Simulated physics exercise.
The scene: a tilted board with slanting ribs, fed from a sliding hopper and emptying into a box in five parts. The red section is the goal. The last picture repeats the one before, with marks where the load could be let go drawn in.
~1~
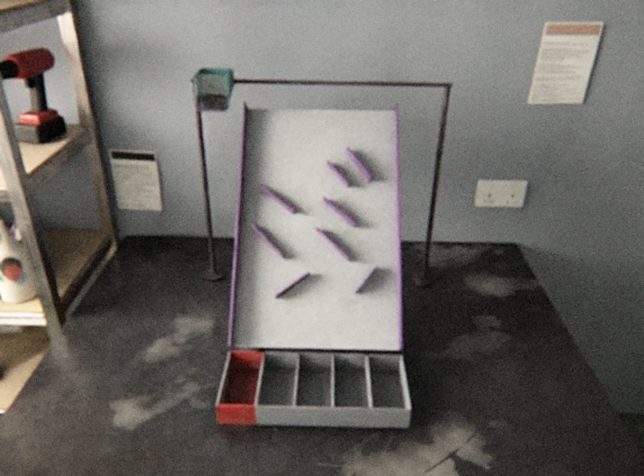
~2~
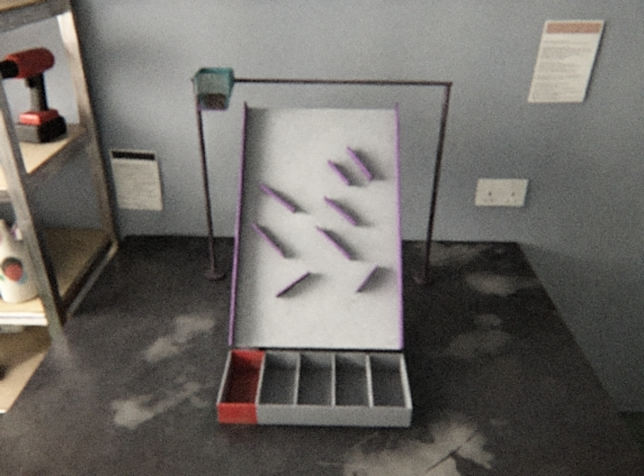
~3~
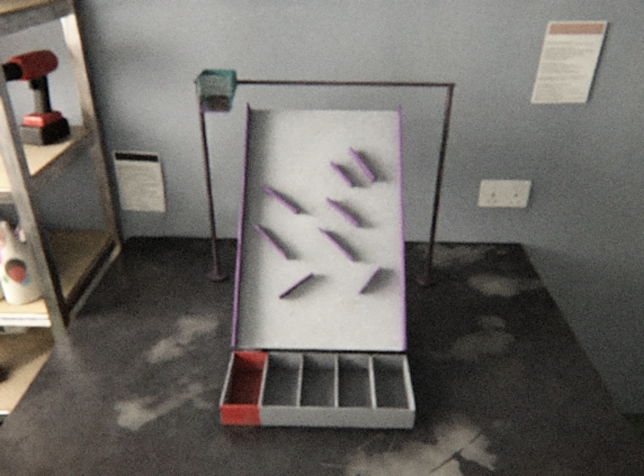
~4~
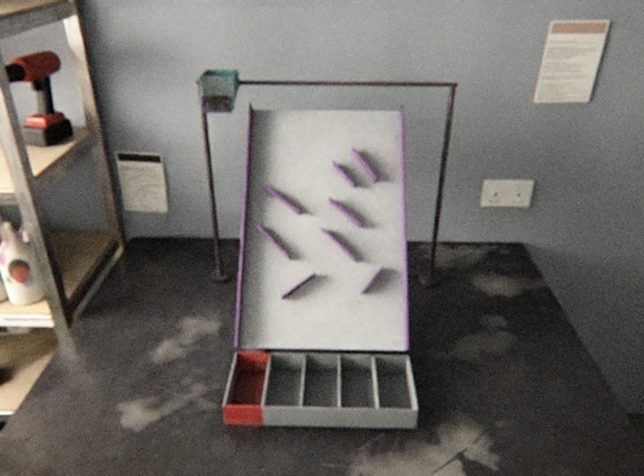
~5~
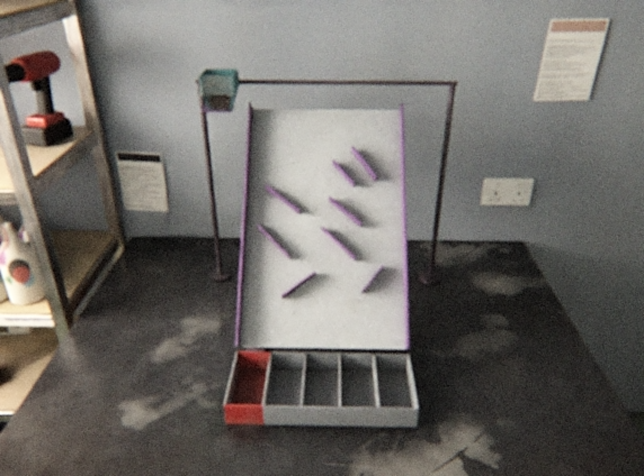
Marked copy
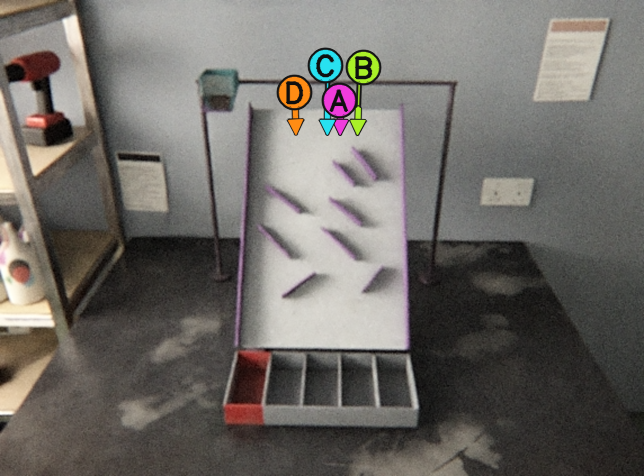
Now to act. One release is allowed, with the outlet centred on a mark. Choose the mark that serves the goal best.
Go for C.
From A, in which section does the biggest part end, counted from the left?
The fifth from the left.
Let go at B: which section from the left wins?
The fifth.
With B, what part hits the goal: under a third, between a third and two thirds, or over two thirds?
Mark B gives under a third.
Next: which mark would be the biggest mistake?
The answer is B.
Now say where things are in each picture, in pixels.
Hopper at (215, 102), allspice berries, door shut, in the first frame.
Ribs (328, 159) to (349, 183), (347, 146) to (371, 177), (260, 184) to (294, 210), in the second frame.
Ribs (327, 198) to (359, 225), (255, 225) to (287, 257), (320, 227) to (353, 259), in the third frame.
Ribs (281, 297) to (315, 272), (363, 292) to (383, 266), in the fourth frame.
Red section at (244, 413), number 1 of 5 from the left, in the fifth frame.
On the marked copy, mark A meets the board at (340, 129); mark B meets the board at (357, 129); mark C meets the board at (327, 129); mark D meets the board at (295, 129).
With A, about a quarter in the red section, most in other sections.
With B, a stray few in the red section, nearly all in other sections, a small part outside the box.
With C, about half in the red section, about half in other sections.
With D, about a quarter in the red section, most in other sections.
